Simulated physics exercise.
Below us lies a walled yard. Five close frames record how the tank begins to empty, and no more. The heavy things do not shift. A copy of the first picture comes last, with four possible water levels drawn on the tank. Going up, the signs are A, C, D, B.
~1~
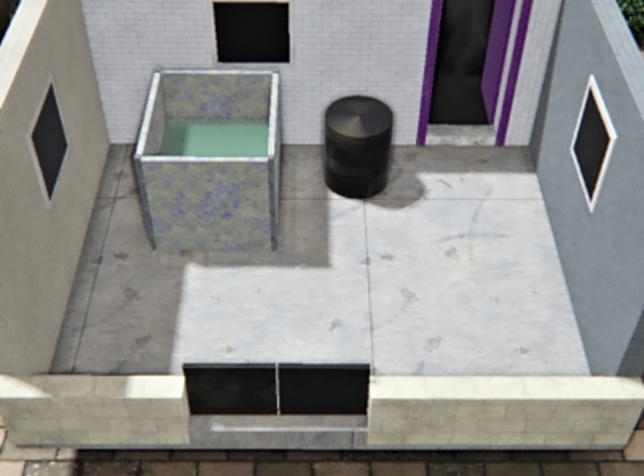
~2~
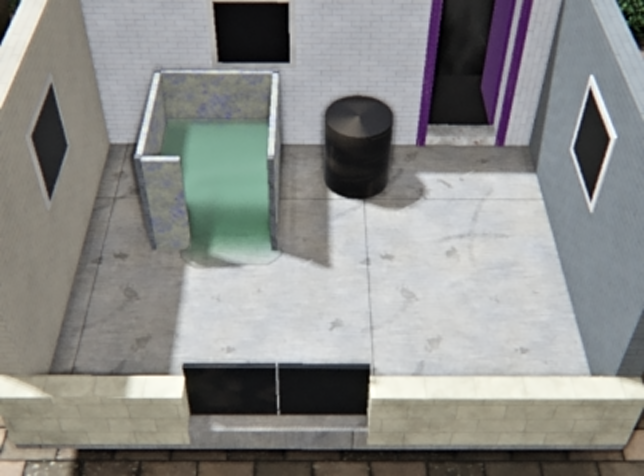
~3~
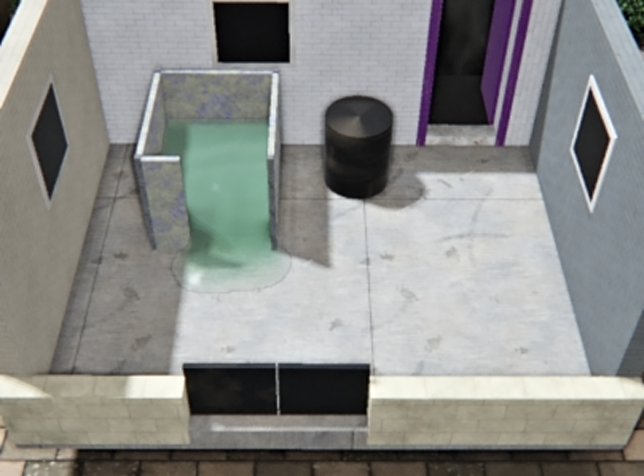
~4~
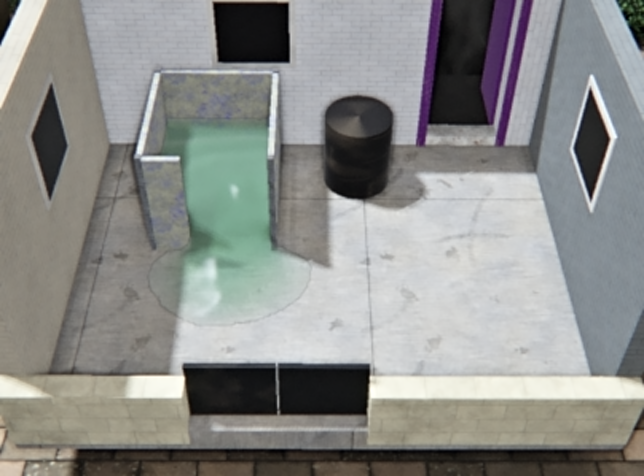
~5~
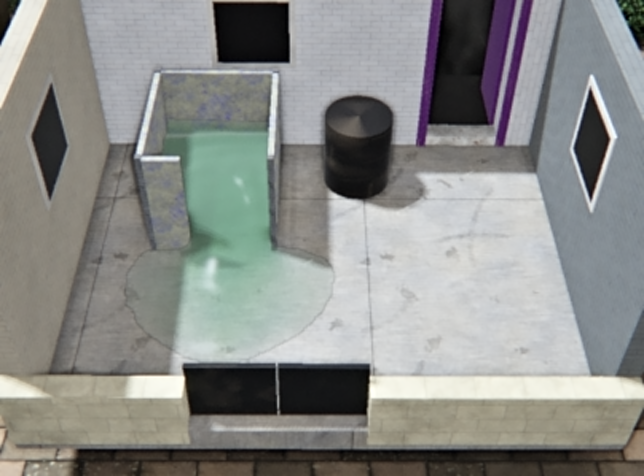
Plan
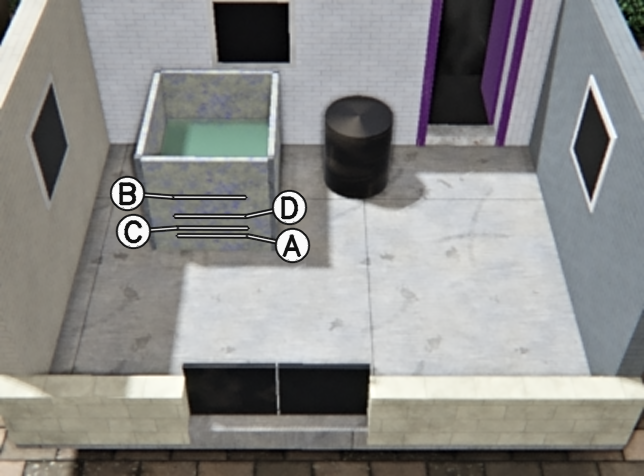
At the start, green water rests in a mottled, open-topped tank at the back left of a walled yard, beside a black cylinder. Then much of the tank's front side is gone and the water pours out onto the paving, spreading in a widening rounded sheet toward the closed dark gate.
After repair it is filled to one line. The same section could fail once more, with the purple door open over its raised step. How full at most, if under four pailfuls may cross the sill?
Choose B.
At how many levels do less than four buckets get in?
All of the four.
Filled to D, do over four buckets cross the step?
No.
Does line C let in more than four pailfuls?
No.
In white, A at (213, 235); B at (208, 197); C at (212, 228); D at (210, 216); from the bottom up A, C, D, B.
For line A, nothing gets over.
For line B, a splash gets over, under a bucket.
For line C, nothing gets over.
For line D, nothing gets over.
